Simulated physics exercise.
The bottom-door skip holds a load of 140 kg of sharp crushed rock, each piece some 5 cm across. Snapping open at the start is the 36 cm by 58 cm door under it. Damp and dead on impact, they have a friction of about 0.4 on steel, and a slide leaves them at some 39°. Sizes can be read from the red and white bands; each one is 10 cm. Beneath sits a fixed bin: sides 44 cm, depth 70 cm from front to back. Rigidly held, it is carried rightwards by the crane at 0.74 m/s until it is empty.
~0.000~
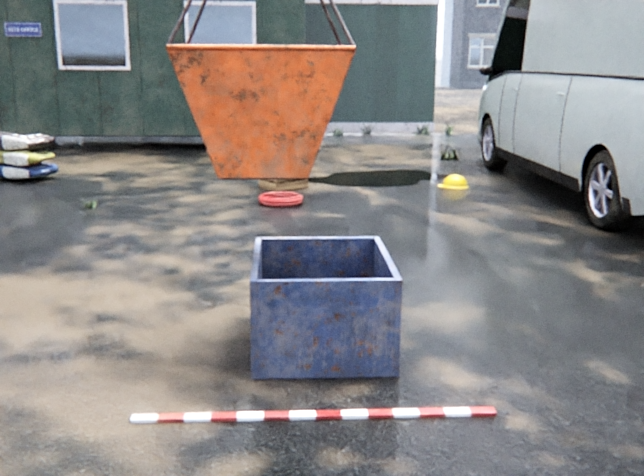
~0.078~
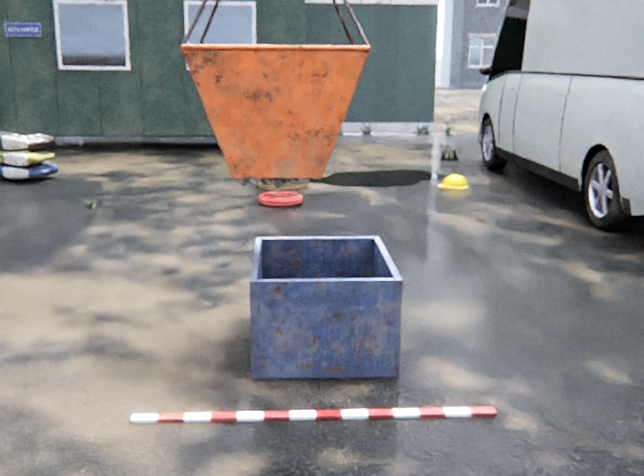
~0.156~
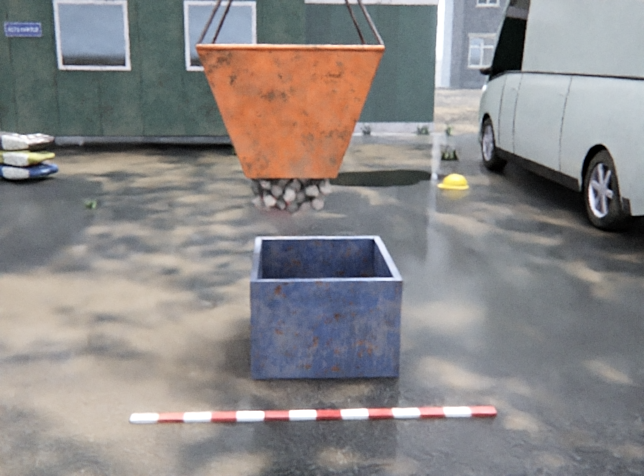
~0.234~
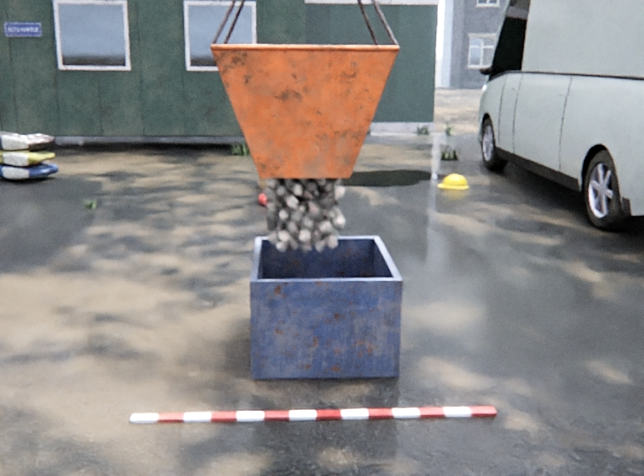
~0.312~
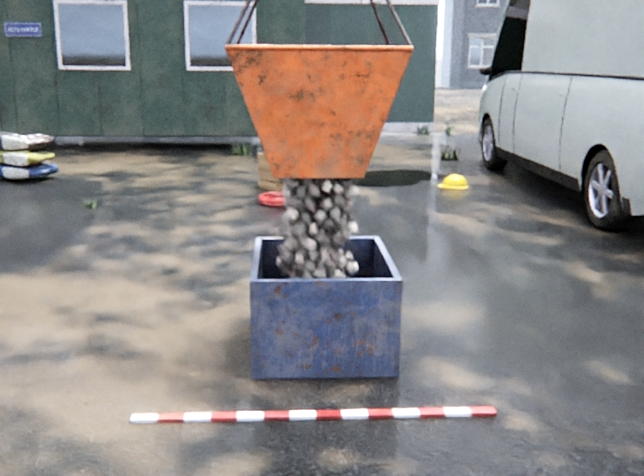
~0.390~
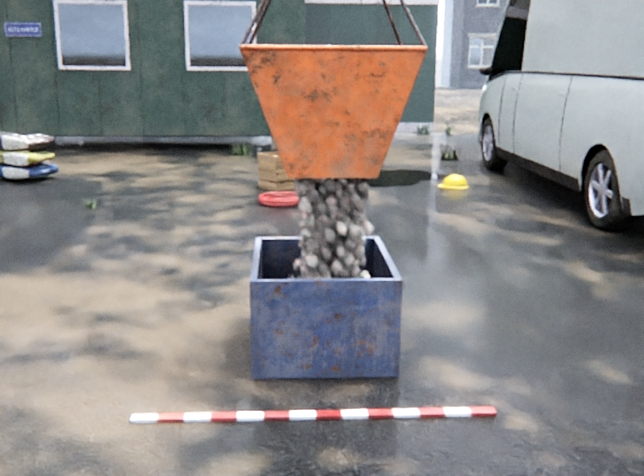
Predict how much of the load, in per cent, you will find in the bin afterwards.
About 97 per cent of the load.
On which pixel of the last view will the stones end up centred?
(338, 311).
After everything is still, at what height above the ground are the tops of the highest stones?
Some 46 cm up.
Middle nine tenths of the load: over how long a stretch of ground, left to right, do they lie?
It covers roughly 50 centimetres from left to right.
After 0.7 s, 0 % in the bottom-door skip, 97 % falling or lying in the bin, 3 % falling or lying beside or right of the bin; the stones farthest right are at (426, 281).
After 1.1 s, 0 % in the bottom-door skip, 97 % falling or lying in the bin, 3 % falling or lying beside or right of the bin; the stones farthest right are at (509, 362).
After 1.7 s, 0 % in the bottom-door skip, 97 % falling or lying in the bin, 3 % falling or lying beside or right of the bin; the stones farthest right are at (519, 364).
After 2.6 s, 0 % in the bottom-door skip, 97 % falling or lying in the bin, 3 % falling or lying beside or right of the bin; the stones farthest right are at (519, 364).
After 4.5 s, 0 % in the bottom-door skip, 97 % in the bin, 3 % beside or right of the bin; the stones farthest right are at (519, 364).
